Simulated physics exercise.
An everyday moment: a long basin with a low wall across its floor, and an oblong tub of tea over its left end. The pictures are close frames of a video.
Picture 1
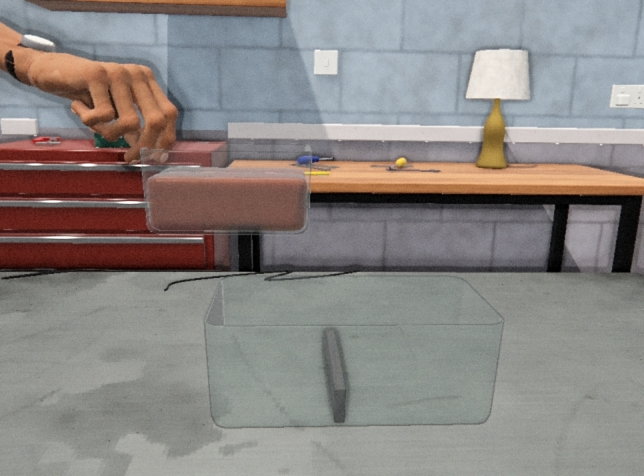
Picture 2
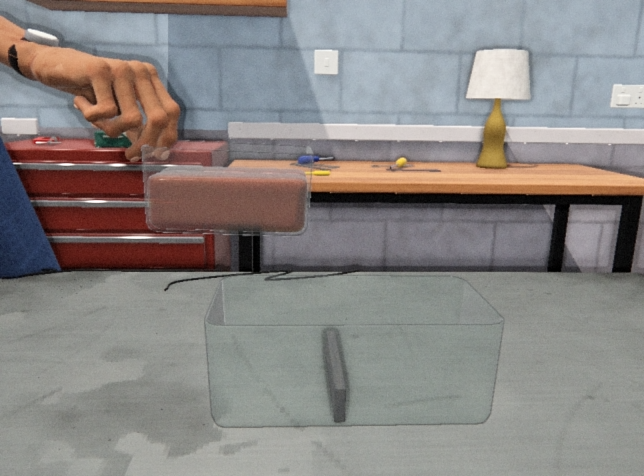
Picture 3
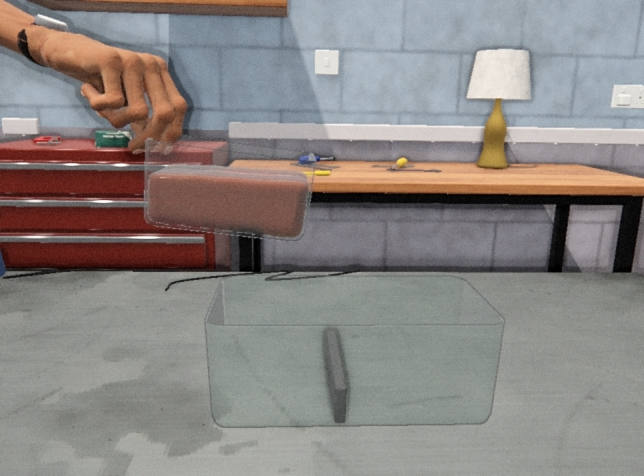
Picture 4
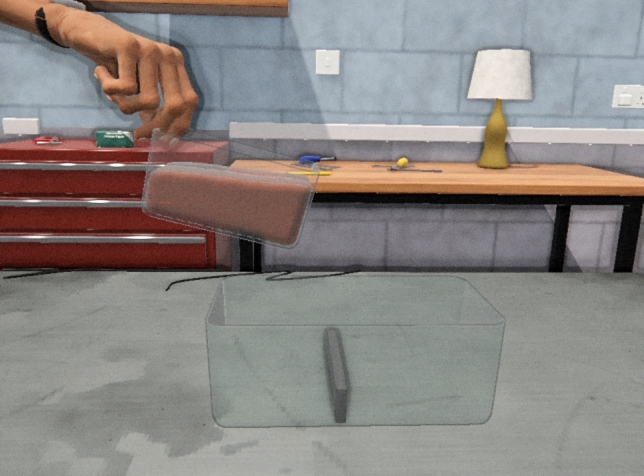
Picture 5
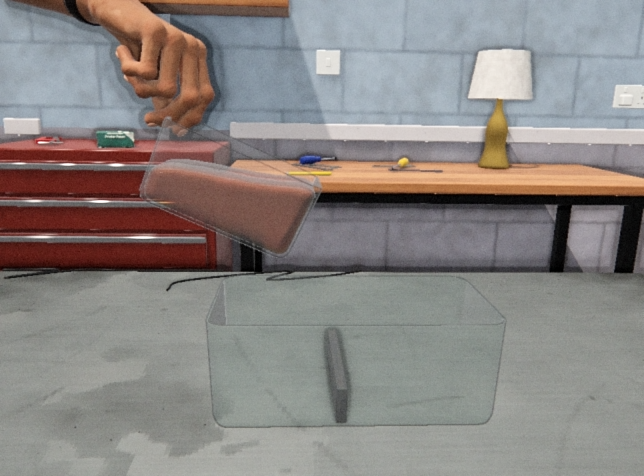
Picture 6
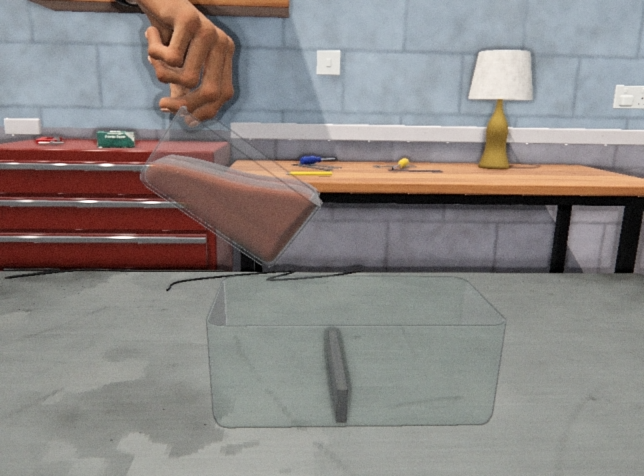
A hand above an oblong tub of reddish-brown tea moved to the right as the tub tilted, its right end dipping steeply over the left side of a long, clear basin with a low wall inside.
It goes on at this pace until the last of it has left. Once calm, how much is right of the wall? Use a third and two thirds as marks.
The share right of the wall is from a third to two thirds.
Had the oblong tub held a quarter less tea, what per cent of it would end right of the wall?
Near 45 %.
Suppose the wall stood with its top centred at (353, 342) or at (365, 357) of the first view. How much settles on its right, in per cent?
In turn 20 and 20 in a hundred.
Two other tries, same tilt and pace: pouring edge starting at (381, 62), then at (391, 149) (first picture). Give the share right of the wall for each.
The first gives 75 %, the second 75 %.
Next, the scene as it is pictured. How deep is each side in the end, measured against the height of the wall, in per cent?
Some 50 per cent left and 50 right.
A moment on, the tilt is 98° and 23 per cent is still to pour, 8 is left of the wall and 30 right of it.
Next, the tilt is 101° and 6 per cent is still to pour, 30 is left of the wall and 57 right of it.
Then the tilt is 101° and 1 per cent is still to pour, 38 is left of the wall and 48 right of it.
Later the tilt is 101° and 0 per cent is still to pour, 42 is left of the wall and 55 right of it.
Finally, 46 per cent lies left of the wall, 52 right of it and 2 outside.
